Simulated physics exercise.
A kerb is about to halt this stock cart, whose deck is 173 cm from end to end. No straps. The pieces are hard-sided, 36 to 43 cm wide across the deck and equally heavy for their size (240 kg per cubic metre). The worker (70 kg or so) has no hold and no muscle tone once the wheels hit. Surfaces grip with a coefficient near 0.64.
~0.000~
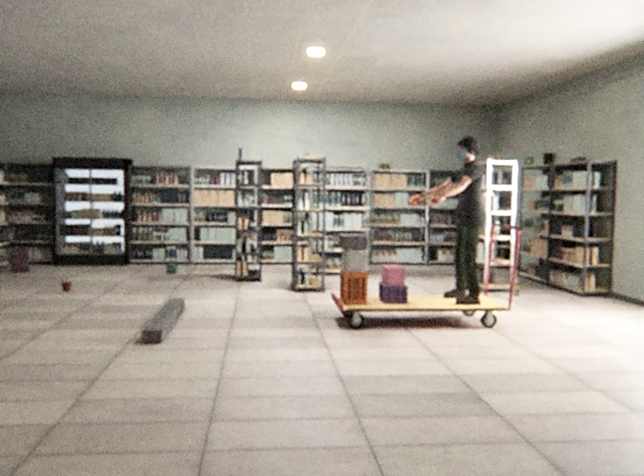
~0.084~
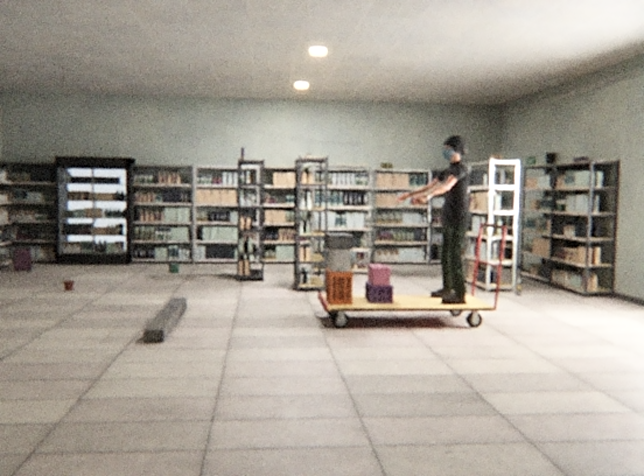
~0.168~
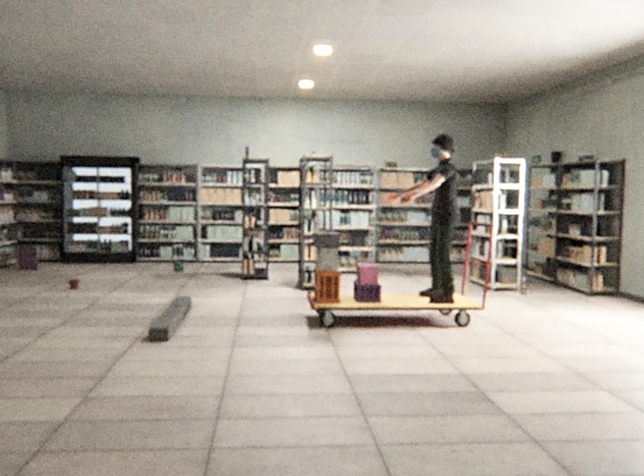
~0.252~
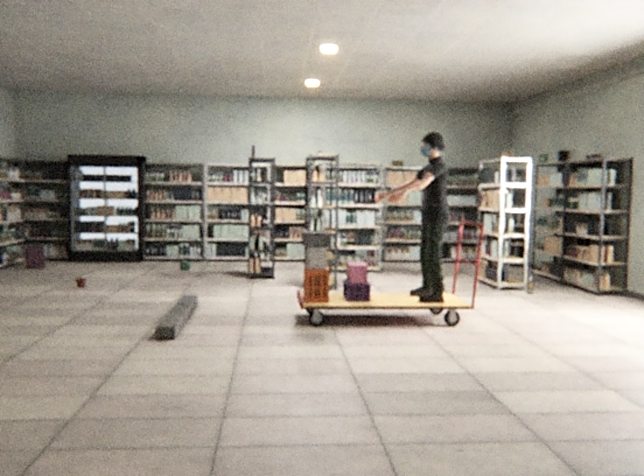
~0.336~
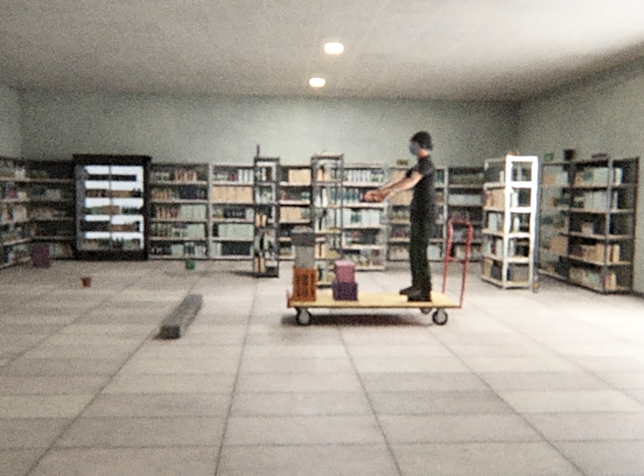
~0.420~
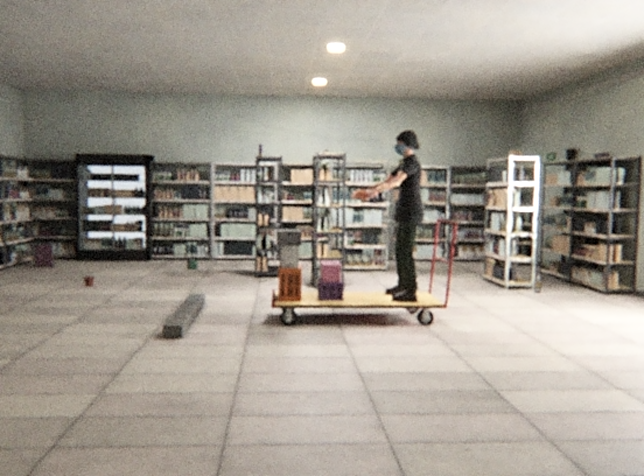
Flatbed cart carrying a standing figure with arms outstretched and several small crates, rolling steadily left across a tiled, shelf-lined room.
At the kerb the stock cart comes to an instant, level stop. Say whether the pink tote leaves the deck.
The pink tote stays aboard at this speed.
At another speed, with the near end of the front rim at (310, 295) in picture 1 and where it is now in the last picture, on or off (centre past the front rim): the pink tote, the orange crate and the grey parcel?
Then pink on, orange off, grey off.
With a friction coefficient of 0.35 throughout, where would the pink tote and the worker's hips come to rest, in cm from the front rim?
Then pink 20 behind, hips 40 behind.
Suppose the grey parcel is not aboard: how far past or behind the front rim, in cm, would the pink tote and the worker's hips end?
Then pink 10 past, hips 20 behind.
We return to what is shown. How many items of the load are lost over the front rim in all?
2 in all.
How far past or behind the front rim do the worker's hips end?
Some 40 cm behind it.
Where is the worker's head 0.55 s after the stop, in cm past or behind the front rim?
About 0 cm behind the rim.
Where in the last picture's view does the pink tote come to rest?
At about (214, 270).
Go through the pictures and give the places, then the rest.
Pink tote (393, 275), white parcel (353, 259), rim corner (342, 308); 0 cm covered, 178 to go, in the first frame.
Pink tote (379, 275), white parcel (339, 259), rim corner (326, 308); 18 cm covered, 160 to go, in the second frame.
Pink tote (367, 274), white parcel (327, 258), rim corner (313, 307); 36 cm covered, 142 to go, in the third frame.
Pink tote (357, 273), white parcel (316, 257), rim corner (301, 306); 53 cm covered, 125 to go, in the fourth frame.
Pink tote (345, 272), white parcel (304, 256), rim corner (289, 305); 71 cm covered, 107 to go, in the fifth frame.
Pink tote (330, 271), white parcel (290, 255), rim corner (273, 304); 89 cm covered, 89 to go. Speed about 2.1 m/s, in the sixth frame.
Impact comes at 0.84 s.
After 1.09 s the pink tote is 29 cm behind the rim, tilted 10°, near (215, 268) in the last picture's view.
After 1.39 s the pink tote is 27 cm behind the rim, tilted 25°, near (213, 270) in the last picture's view.
After 1.84 s the pink tote is 28 cm behind the rim, tilted 25°, near (214, 270) in the last picture's view.
Final state at 3.1 s, past the rim, grey parcel and white parcel; behind it, pink tote, orange crate, purple crate and the worker's hips.
